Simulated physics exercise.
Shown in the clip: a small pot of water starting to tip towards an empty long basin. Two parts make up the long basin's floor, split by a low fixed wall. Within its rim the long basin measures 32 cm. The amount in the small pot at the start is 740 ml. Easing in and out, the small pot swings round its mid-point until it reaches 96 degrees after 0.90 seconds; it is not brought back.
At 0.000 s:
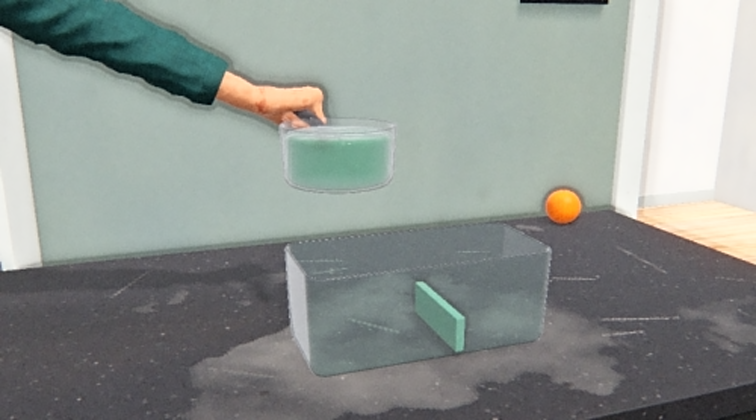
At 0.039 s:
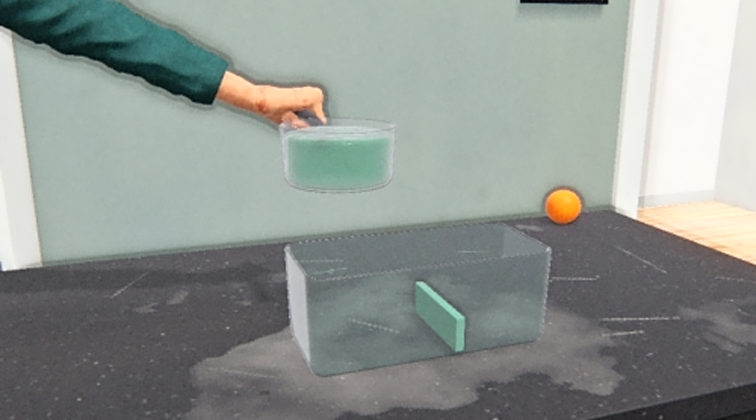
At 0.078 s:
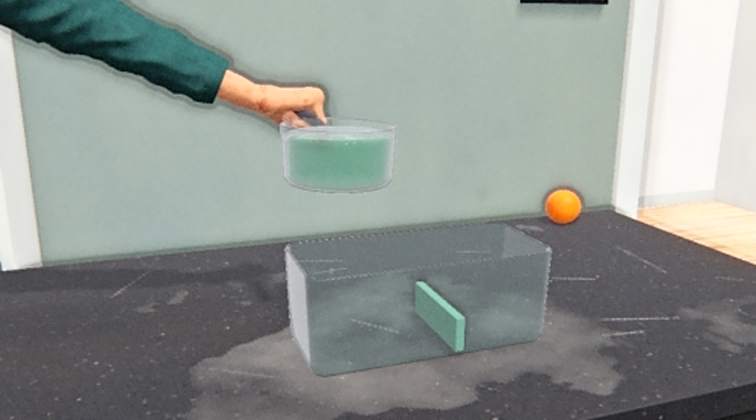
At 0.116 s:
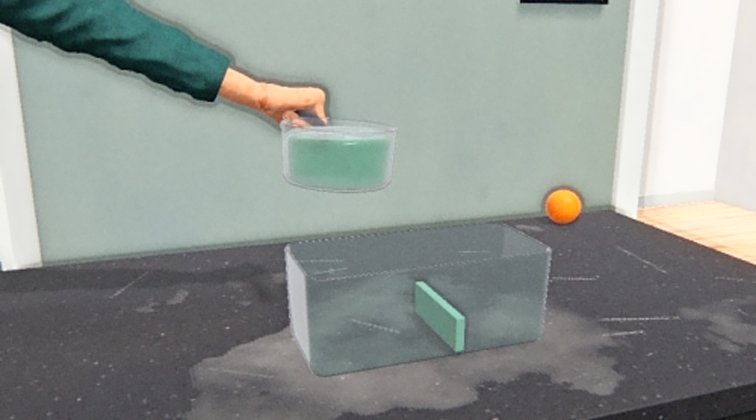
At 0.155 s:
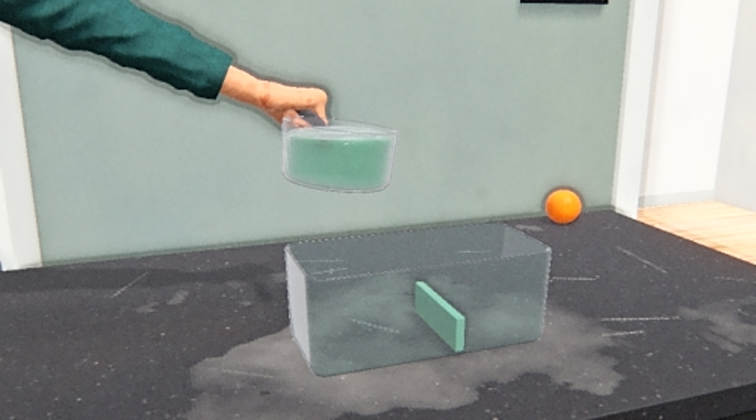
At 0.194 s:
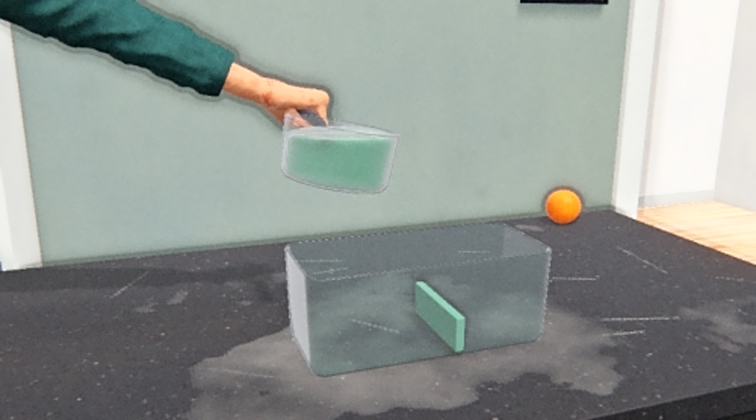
A hand tilts a small clear pot of green water slightly rightward above a long clear basin.
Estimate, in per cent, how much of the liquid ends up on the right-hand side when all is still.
50 %.
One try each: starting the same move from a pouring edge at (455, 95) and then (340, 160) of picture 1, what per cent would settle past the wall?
75 in a hundred, followed by 10 in a hundred.
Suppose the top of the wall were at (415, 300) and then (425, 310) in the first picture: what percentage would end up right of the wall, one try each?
Around 80 and 65 percent, in that order.
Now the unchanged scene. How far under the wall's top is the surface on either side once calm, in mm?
The left comes to roughly 32 mm and the right to roughly 22 mm.
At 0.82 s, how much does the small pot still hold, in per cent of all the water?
12 per cent or thereabouts.
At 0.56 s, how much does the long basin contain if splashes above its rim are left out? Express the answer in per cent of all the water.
Close to 10 in a hundred.
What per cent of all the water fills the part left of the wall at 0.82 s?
About 28 percent.
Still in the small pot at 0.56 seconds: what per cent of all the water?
Some 58 per cent.
After 0.56 s the tilt is 65° and 57 per cent is still to pour, 5 is left of the wall and 6 right of it.
After 0.82 s the tilt is 94° and 12 per cent is still to pour, 29 is left of the wall and 49 right of it.
After 1.10 s the tilt is 96° and 2 per cent is still to pour, 46 is left of the wall and 50 right of it.
After 1.40 s the tilt is 96° and 0 per cent is still to pour, 49 is left of the wall and 50 right of it.
In the end 49 per cent lies left of the wall, 50 right of it and 1 outside.
